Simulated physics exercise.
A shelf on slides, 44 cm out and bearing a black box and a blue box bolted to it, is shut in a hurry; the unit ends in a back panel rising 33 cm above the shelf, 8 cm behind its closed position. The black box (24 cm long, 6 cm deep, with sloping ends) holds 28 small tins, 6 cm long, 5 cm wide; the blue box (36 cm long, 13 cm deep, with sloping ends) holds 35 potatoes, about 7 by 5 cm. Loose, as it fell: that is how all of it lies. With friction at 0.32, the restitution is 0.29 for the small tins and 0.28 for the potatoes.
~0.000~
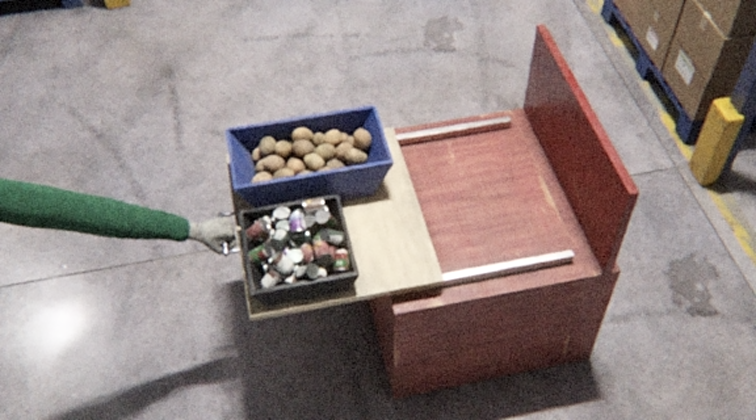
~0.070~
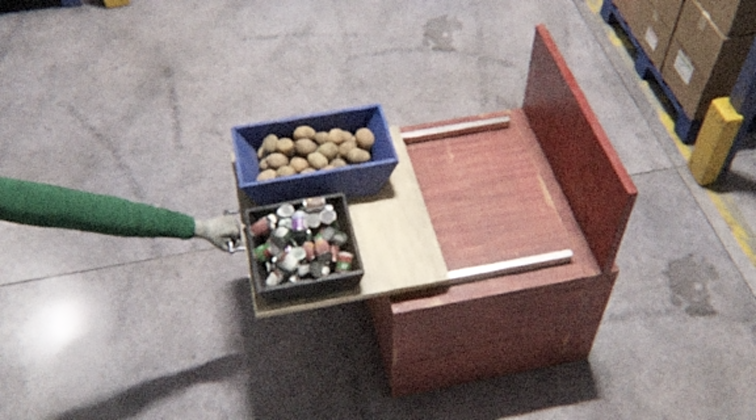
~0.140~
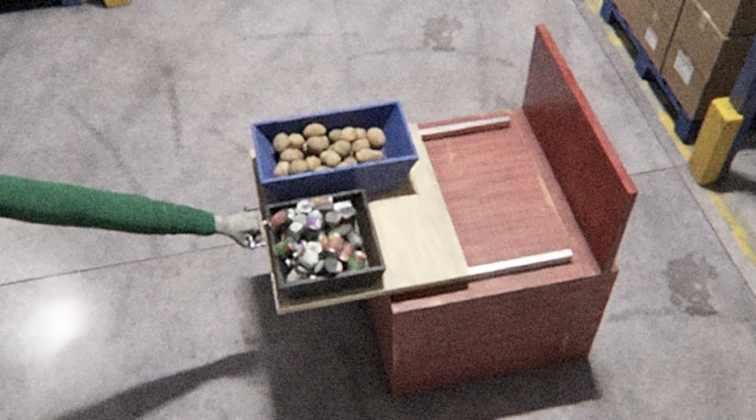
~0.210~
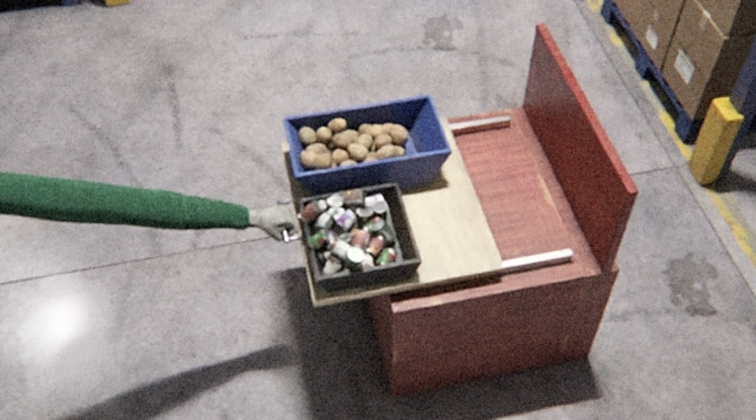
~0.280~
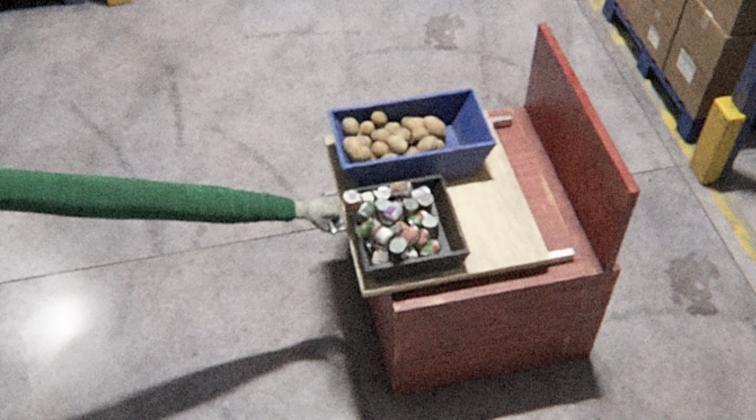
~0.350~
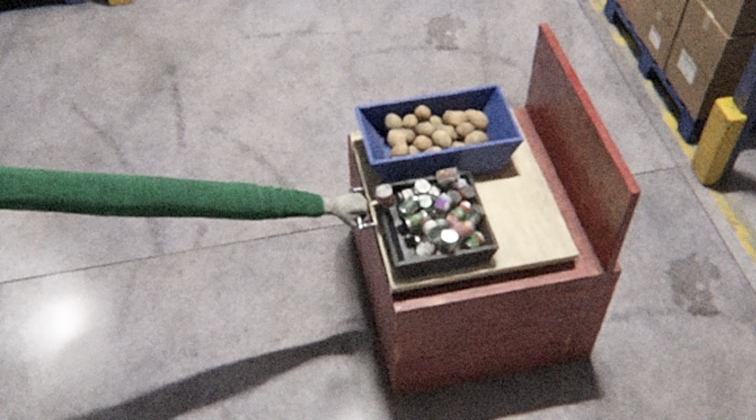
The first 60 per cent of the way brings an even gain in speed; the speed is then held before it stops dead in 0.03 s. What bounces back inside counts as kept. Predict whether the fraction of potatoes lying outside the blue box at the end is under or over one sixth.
The fraction outside is under one sixth.
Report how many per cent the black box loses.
Black box: 30% lost.
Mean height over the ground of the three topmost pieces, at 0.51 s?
Around 88 cm high.
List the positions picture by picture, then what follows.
In the first picture (we follow the rim corner now nearest the camera), blue box at (237, 187); black box at (254, 292); shelf in by 0 cm; nothing out yet.
In the second picture, blue box at (243, 185); black box at (260, 290); shelf in by 2 cm.
In the third picture, blue box at (264, 181); black box at (282, 285); shelf in by 9 cm.
In the fourth picture, blue box at (299, 175); black box at (319, 278); shelf in by 20 cm.
In the fifth picture, blue box at (346, 166); black box at (369, 268); shelf in by 35 cm.
In the sixth picture, blue box at (374, 162); black box at (399, 263); shelf in by 44 cm; nothing out yet.
After 0.39 s, 0 of 28 out of the black box and 0 of 35 out of the blue box.
After 0.51 s, 5 of 28 out of the black box and 2 of 35 out of the blue box.
After 0.73 s, 8 of 28 out of the black box and 4 of 35 out of the blue box.
When it is over (at 1.16 s), 8 of 28 out of the black box and 3 of 35 out of the blue box. Asked share, 3 of 35, 9 per cent.
